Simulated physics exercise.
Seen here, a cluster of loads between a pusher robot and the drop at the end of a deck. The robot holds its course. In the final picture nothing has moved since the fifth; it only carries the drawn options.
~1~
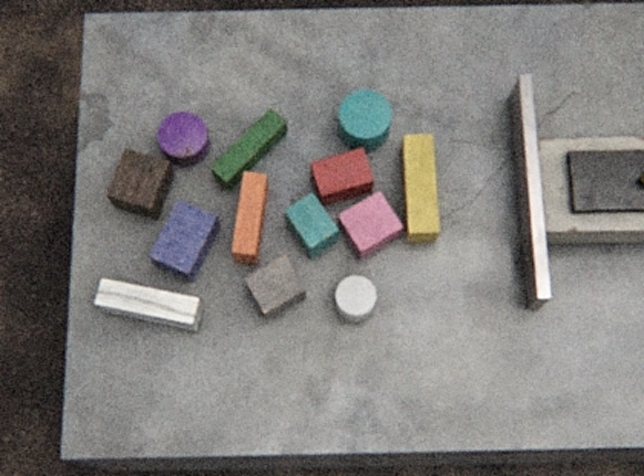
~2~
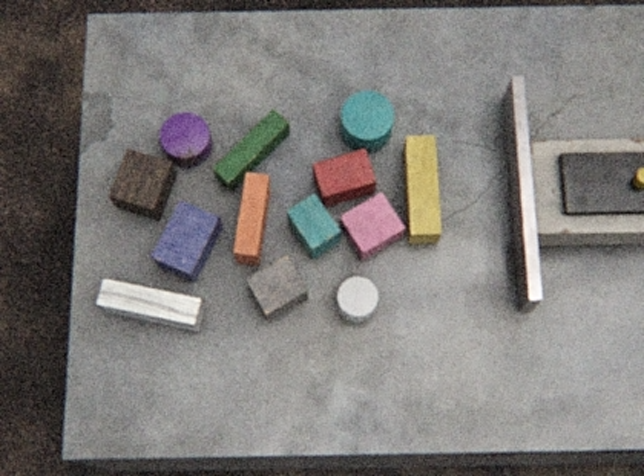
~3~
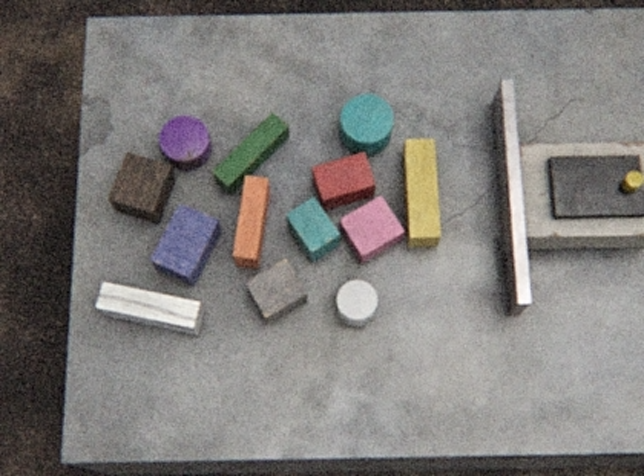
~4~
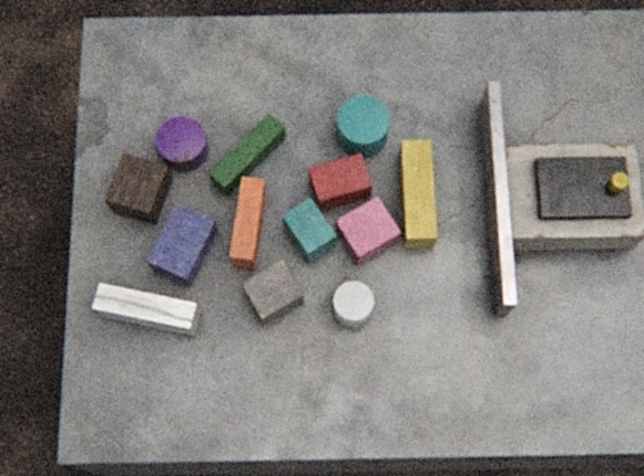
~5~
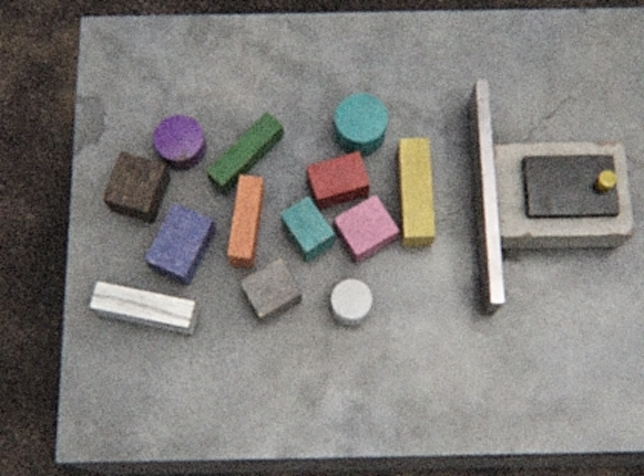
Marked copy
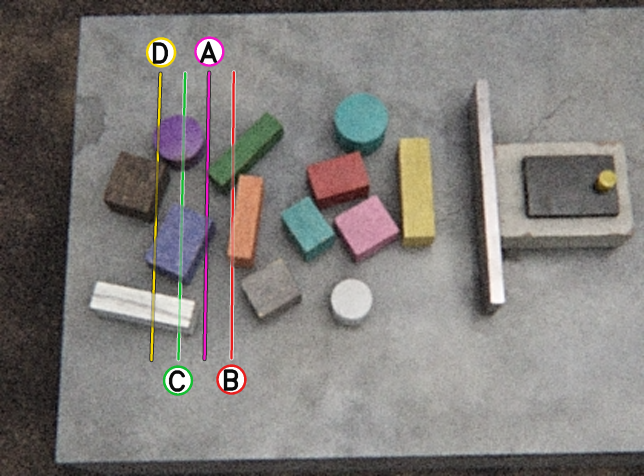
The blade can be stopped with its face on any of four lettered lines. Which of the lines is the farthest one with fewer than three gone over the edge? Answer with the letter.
No farther than A.
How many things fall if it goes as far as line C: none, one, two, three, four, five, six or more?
Three.
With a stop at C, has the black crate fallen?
Yes.
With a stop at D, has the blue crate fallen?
Yes.
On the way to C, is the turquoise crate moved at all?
By then, yes.
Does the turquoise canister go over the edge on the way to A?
No.
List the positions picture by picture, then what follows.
Green bar (250, 150); black crate (141, 184); turquoise canister (365, 121), in the first picture.
Robot (601, 183); purple canister (186, 140), in the second picture.
Robot (589, 186); turquoise crate (313, 230), in the third picture.
Robot (576, 188); orange bar (249, 224), in the fourth picture.
Robot (564, 186); pink crate (366, 229); yellow bar (416, 192); red crate (338, 181), in the fifth picture.
On the copy, A at (207, 210); B at (233, 209); C at (182, 210); D at (156, 210).
On A. First, robot (462, 188); turquoise canister (350, 122); red crate (322, 180).
Then, robot (360, 189); black crate (123, 184); blue crate (123, 254).
Finally, robot (281, 191); black crate over the edge; blue crate over the edge; two fallen.
By contrast, B is within the limit but short; C drops three; D drops six.
